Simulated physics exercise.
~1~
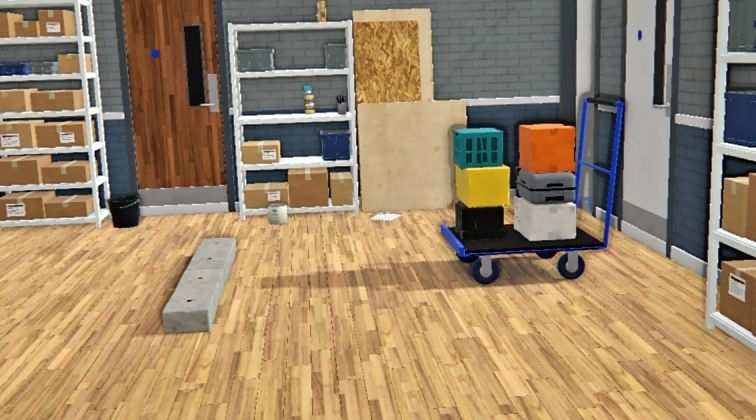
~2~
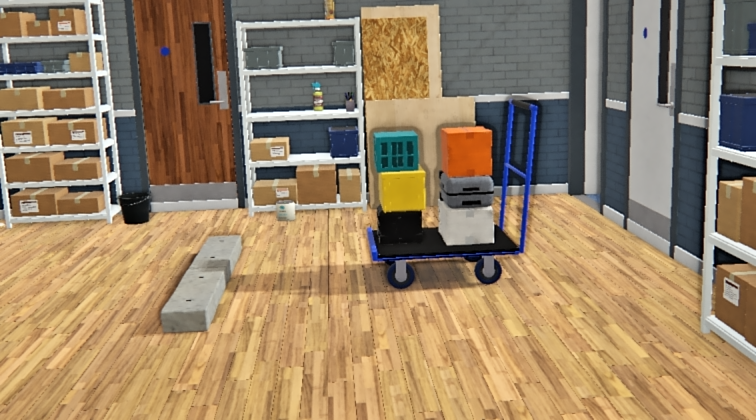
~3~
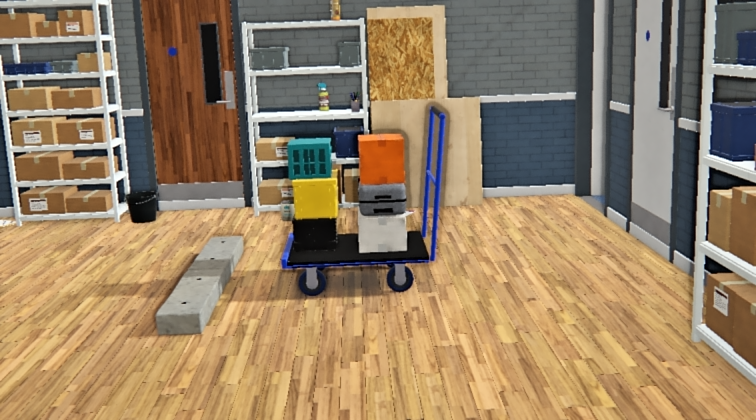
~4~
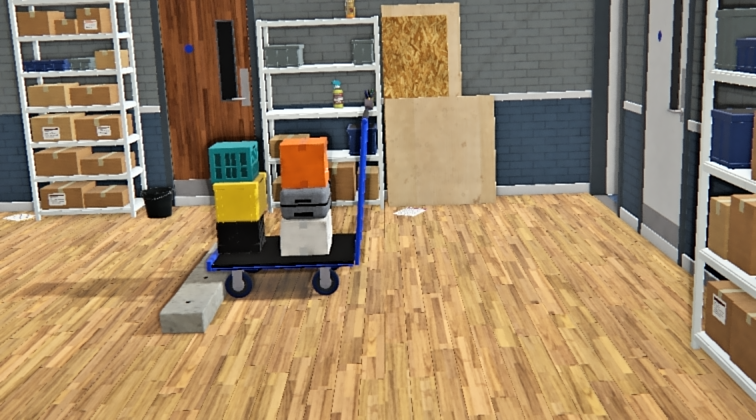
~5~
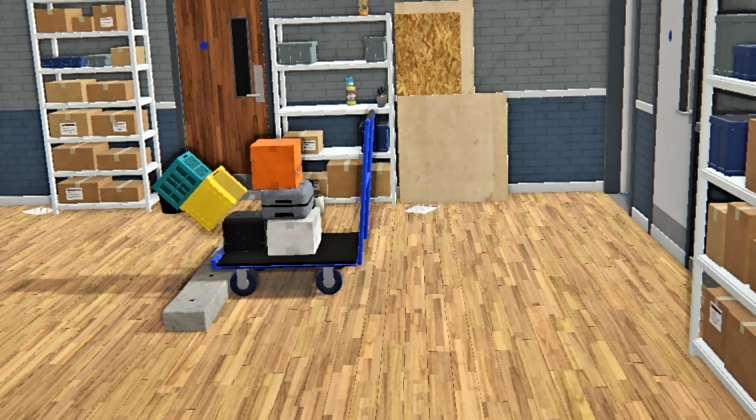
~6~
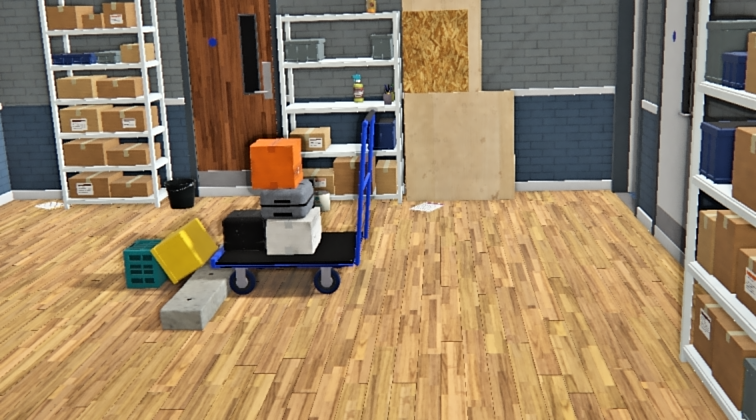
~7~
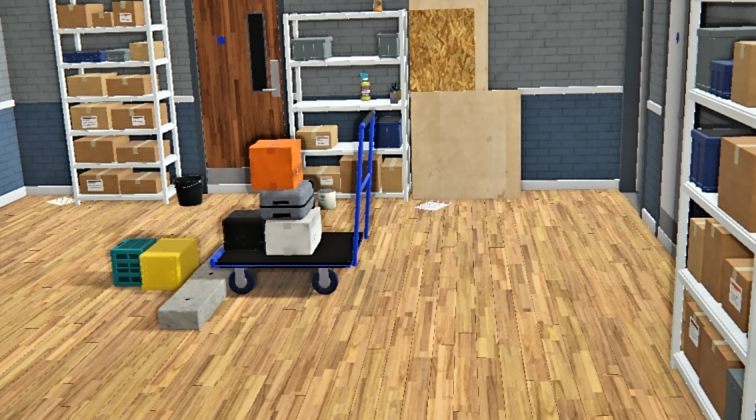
A loaded blue flat cart rolls left across a wooden floor and stops against a raised grey sill, where the teal crate and yellow tote topple off over the front and land beyond the sill, while the orange carton, grey suitcase, white parcel and black case stay aboard.
